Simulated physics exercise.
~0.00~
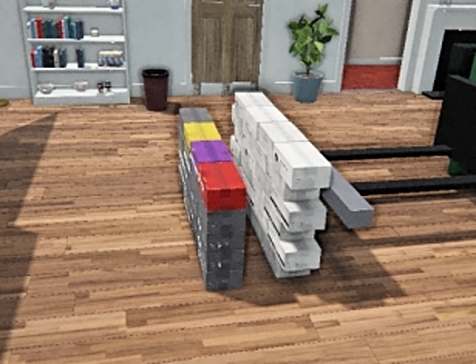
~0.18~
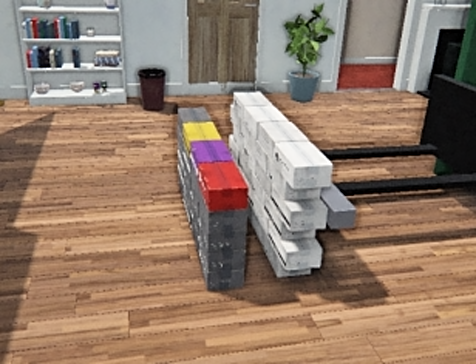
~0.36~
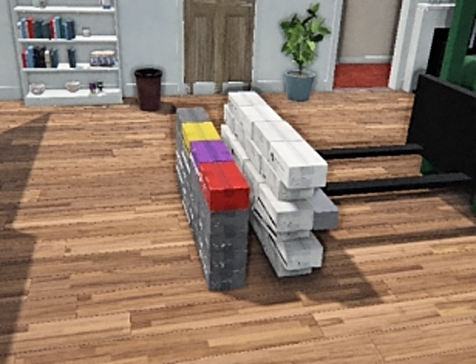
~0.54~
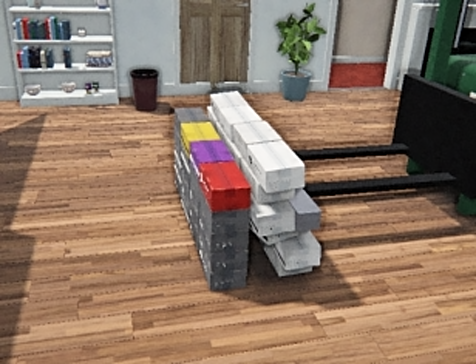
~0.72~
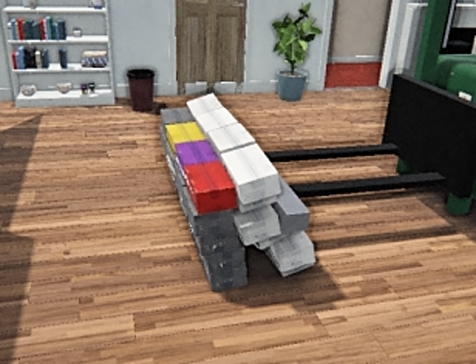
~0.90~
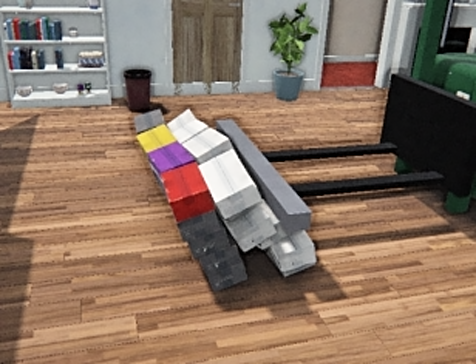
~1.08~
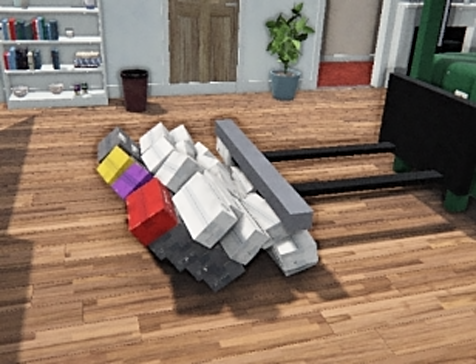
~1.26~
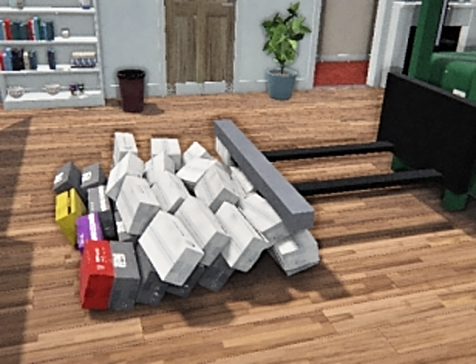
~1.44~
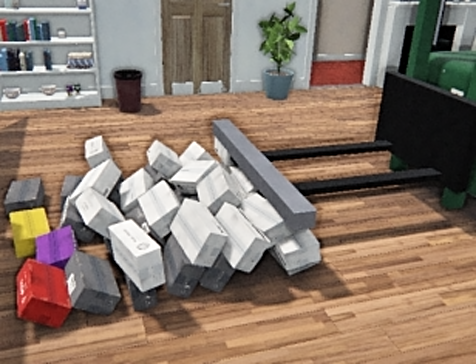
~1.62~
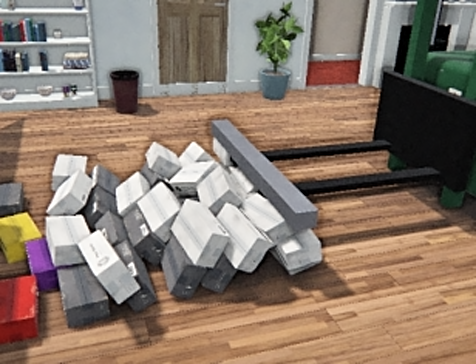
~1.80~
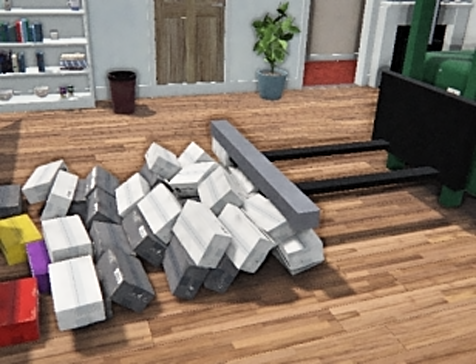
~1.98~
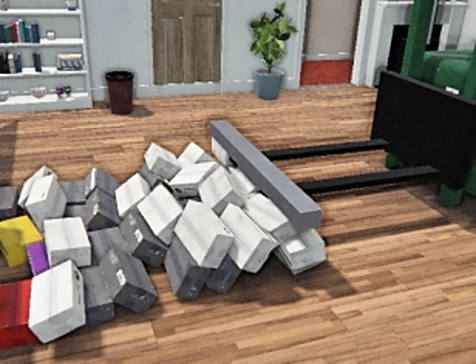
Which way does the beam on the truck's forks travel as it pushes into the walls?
The beam travels to the left, pushing into the pale wall and driving it against the grey one.
